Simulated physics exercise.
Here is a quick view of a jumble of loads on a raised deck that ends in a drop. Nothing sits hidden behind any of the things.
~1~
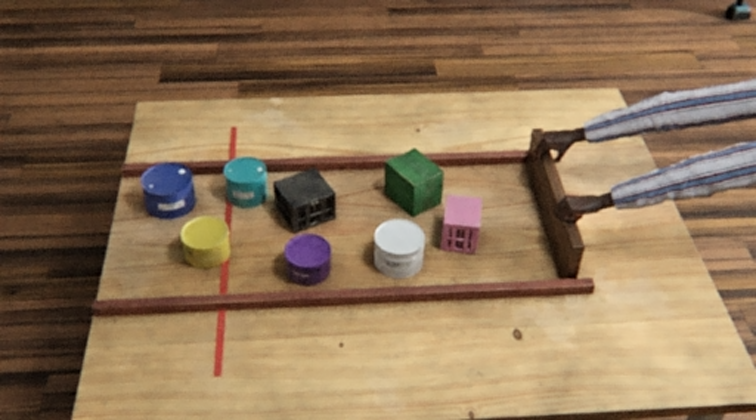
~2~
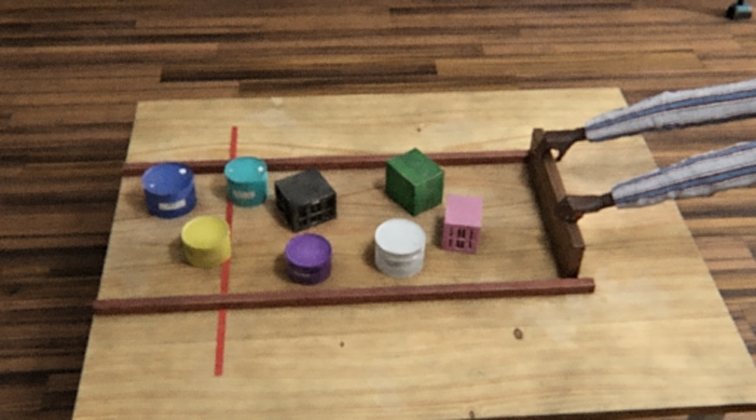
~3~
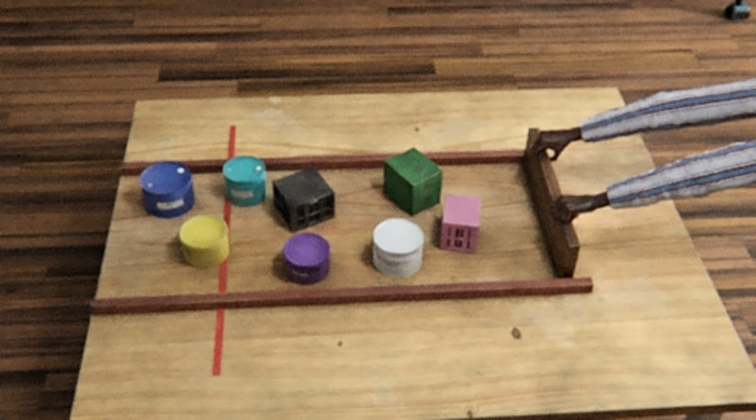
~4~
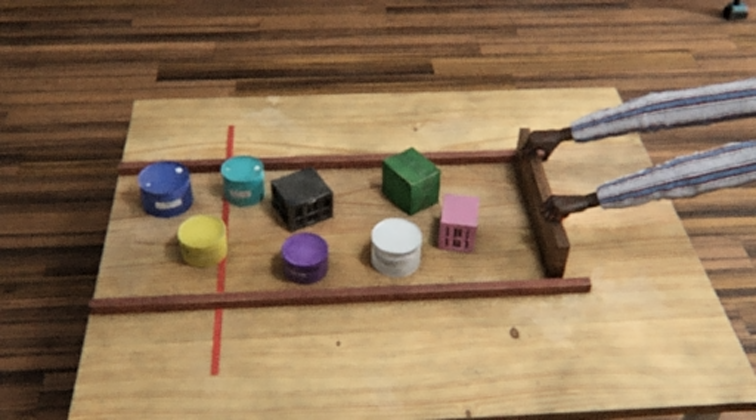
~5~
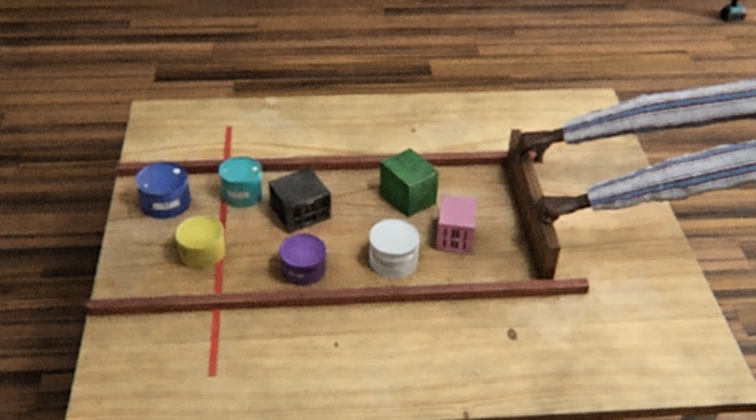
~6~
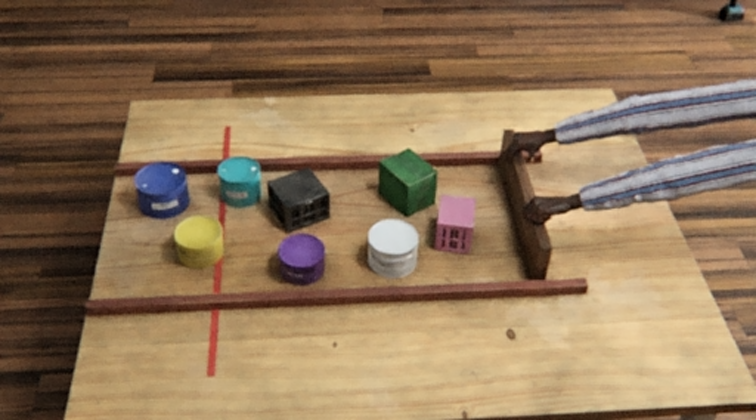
A dark wooden plank, held by two hands in striped sleeves, slid slightly left between two rails toward a pink block, while the colourful canisters and blocks on the board stayed where they were.
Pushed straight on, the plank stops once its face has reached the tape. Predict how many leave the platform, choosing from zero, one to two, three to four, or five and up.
The count is zero.
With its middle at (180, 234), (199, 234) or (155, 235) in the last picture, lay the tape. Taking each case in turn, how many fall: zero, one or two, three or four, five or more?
In the order of the places given: One or two; either one or two; more than four.
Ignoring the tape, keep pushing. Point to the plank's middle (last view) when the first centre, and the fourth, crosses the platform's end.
At (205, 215) for the first, at (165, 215) for the fourth.
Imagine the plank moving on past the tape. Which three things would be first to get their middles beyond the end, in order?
In order: The blue canister, the yellow pail, the purple pail.
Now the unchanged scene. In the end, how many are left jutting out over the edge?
That'd be 1.
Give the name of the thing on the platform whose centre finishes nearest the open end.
Foremost is the blue canister.
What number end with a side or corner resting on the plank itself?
The count in contact is 3.
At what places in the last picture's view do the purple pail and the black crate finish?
I'd put one close to (141, 278) and the other close to (164, 212).
Soon after, none off yet; blue canister at rest near (163, 190); yellow pail at rest near (200, 242); turquoise canister at rest near (240, 182).
In the end, the number that fall off is zero.
